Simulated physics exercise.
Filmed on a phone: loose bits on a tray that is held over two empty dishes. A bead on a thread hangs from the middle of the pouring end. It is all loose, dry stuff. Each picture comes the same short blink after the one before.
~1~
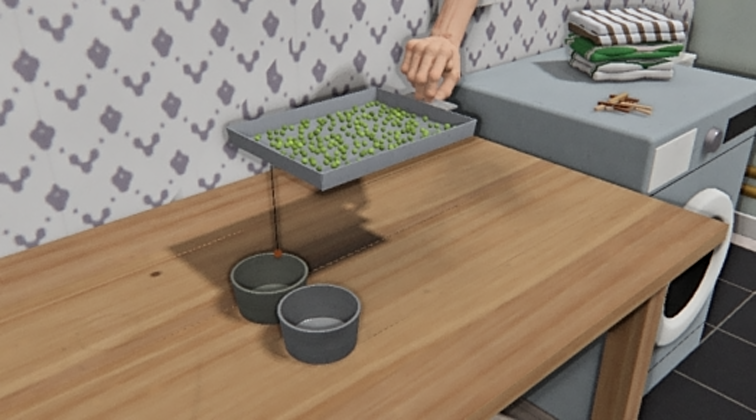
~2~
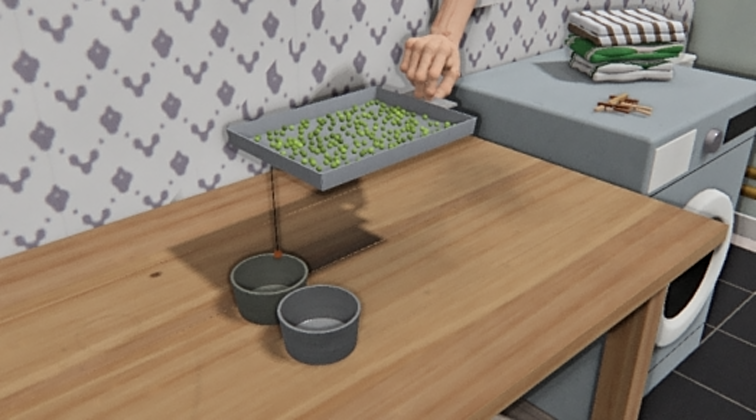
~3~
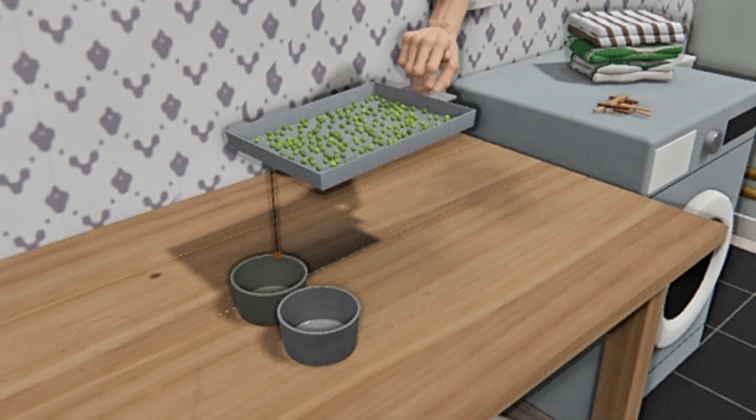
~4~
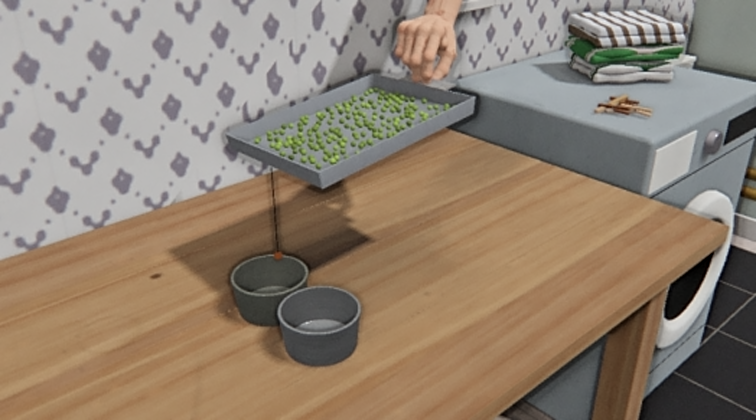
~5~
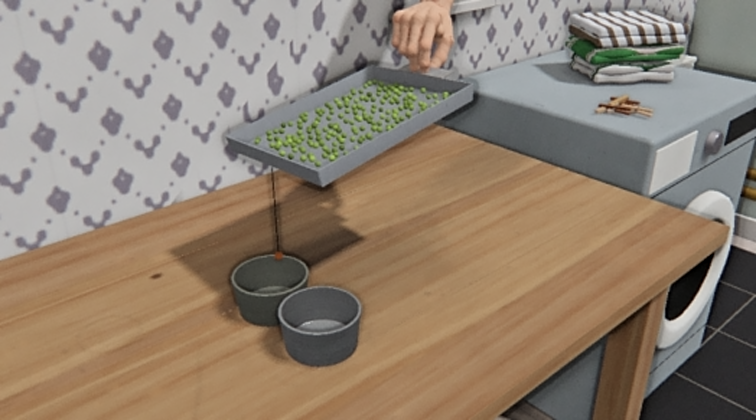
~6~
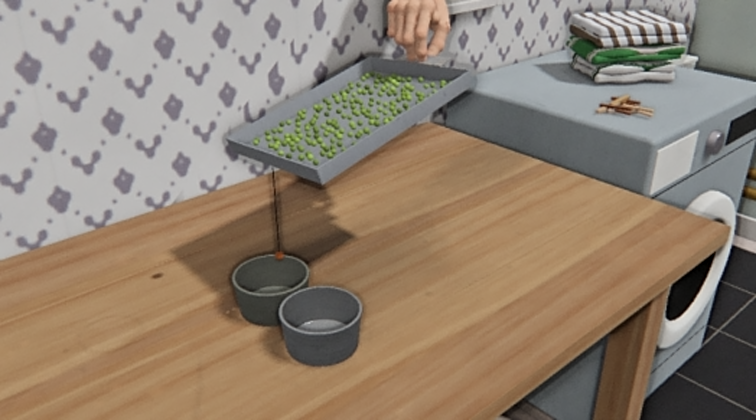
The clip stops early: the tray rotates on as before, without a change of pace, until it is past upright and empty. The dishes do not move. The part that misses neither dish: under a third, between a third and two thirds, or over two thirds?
The two hold less than a third of the load.
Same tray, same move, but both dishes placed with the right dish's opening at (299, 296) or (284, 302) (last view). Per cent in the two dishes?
First some 40, then 40 per cent.
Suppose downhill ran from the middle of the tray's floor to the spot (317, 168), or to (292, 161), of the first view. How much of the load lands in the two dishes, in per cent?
Near 90 % and 50 %.
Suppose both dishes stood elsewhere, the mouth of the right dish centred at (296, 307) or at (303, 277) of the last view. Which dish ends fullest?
First left, then the dish on the left.
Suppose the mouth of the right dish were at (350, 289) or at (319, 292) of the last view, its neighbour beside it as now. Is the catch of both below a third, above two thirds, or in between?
At the first place less than a third, at the second under a third.
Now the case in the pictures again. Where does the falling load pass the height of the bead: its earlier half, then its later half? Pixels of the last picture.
First near (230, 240), later near (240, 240).
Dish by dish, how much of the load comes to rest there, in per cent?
Left dish near 10 in a hundred; right dish near 0.
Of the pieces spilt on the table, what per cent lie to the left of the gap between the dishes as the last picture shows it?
Roughly 90 in a hundred.
Soon, tray tipped steeply; nearly all on the tray; a stray few outside both; a stray few in the air.
A while on, tray tipped right over; nearly all on the tray; a small part outside both; a stray few in the air.
Towards the end, tray tipped past a quarter turn; a small part in the left dish; nearly all outside both.
Finally, tray tipped past a quarter turn; none in the right dish; a small part in the left dish; nearly all outside both.
